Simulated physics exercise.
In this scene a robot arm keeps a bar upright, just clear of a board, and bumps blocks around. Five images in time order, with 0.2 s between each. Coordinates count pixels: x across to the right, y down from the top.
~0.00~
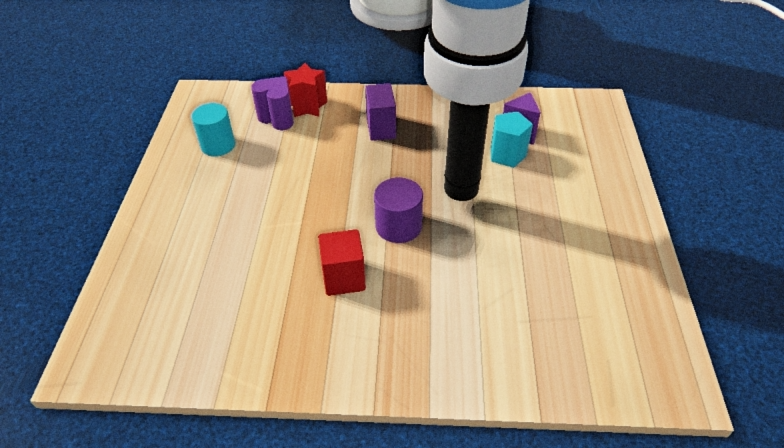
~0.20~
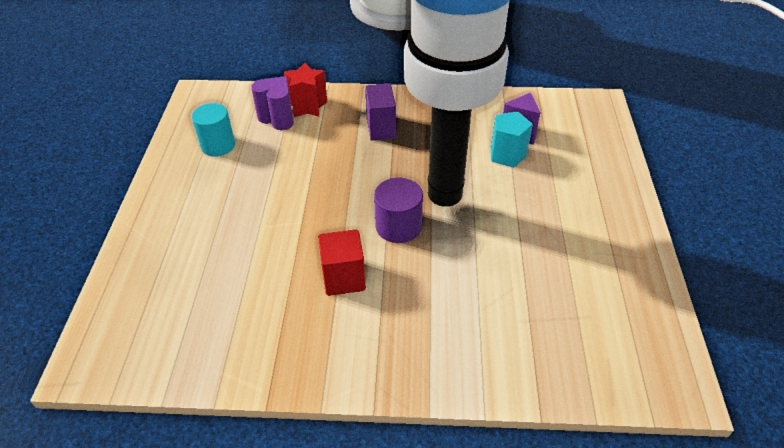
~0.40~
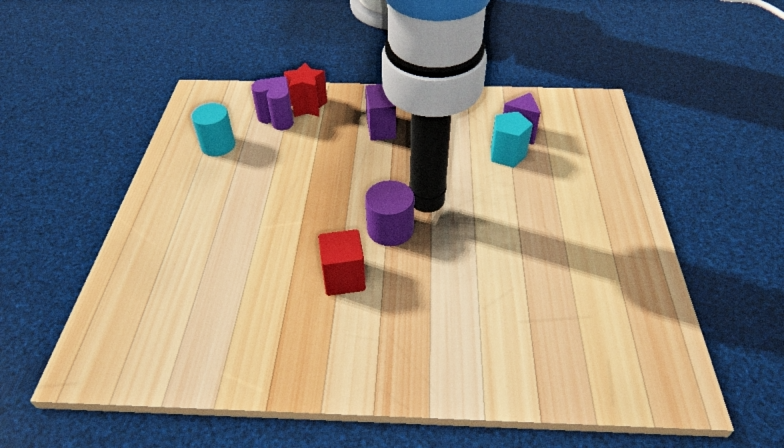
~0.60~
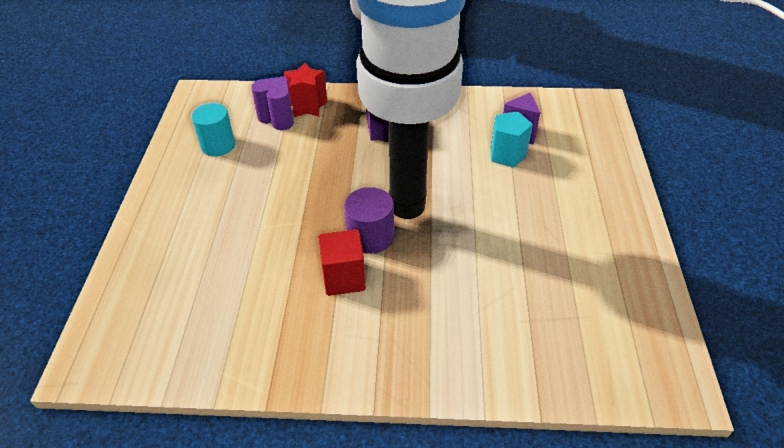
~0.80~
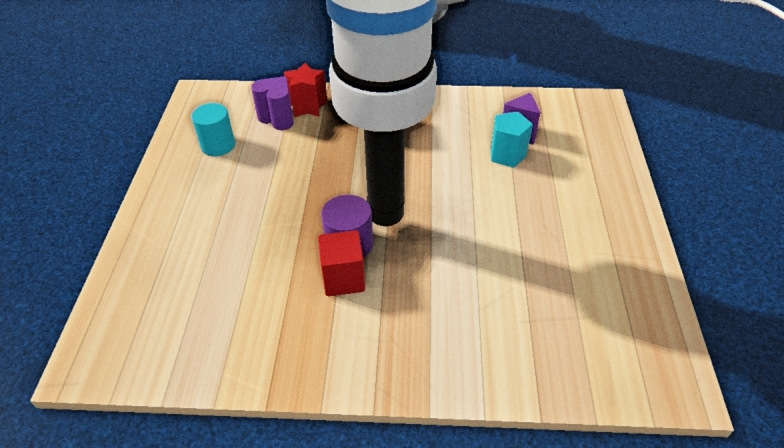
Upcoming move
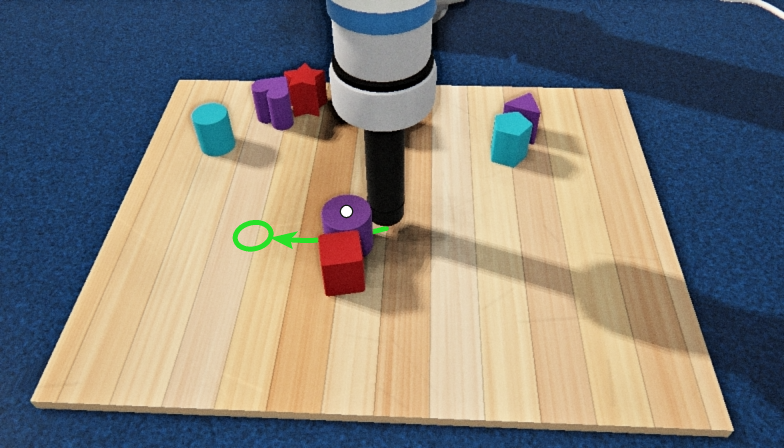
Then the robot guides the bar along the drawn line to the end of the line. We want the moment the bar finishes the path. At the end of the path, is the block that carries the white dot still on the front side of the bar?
I expect not.
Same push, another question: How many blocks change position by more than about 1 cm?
One block, no more.
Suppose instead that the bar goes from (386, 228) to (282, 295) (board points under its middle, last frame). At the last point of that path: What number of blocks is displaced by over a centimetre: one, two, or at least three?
Expect two.
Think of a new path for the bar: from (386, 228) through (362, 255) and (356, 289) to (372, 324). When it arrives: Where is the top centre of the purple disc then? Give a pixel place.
I'd guess (311, 227).
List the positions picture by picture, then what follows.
In the first picture, lower end of the bar at (461, 190), tops of blocks, red square block at (341, 246), purple disc at (399, 194).
In the second picture, bar at (445, 196), blocks as before.
In the third picture, bar at (427, 201), purple disc at (390, 197).
In the fourth picture, bar at (408, 208), purple disc at (369, 204).
In the fifth picture, bar at (386, 215), red square block at (340, 247), purple disc at (347, 211).
The drawn path runs from (386, 228) by way of (320, 240) to (253, 236); the dot is on the purple disc.
The first path, step by step. One third of the way, bar at (341, 224); red square block at (337, 252); purple disc at (301, 225).
Two thirds of the way, bar at (295, 227); red square block at (337, 252); purple disc at (266, 238).
At the end, bar at (250, 222); red square block at (337, 252); purple disc at (257, 240).
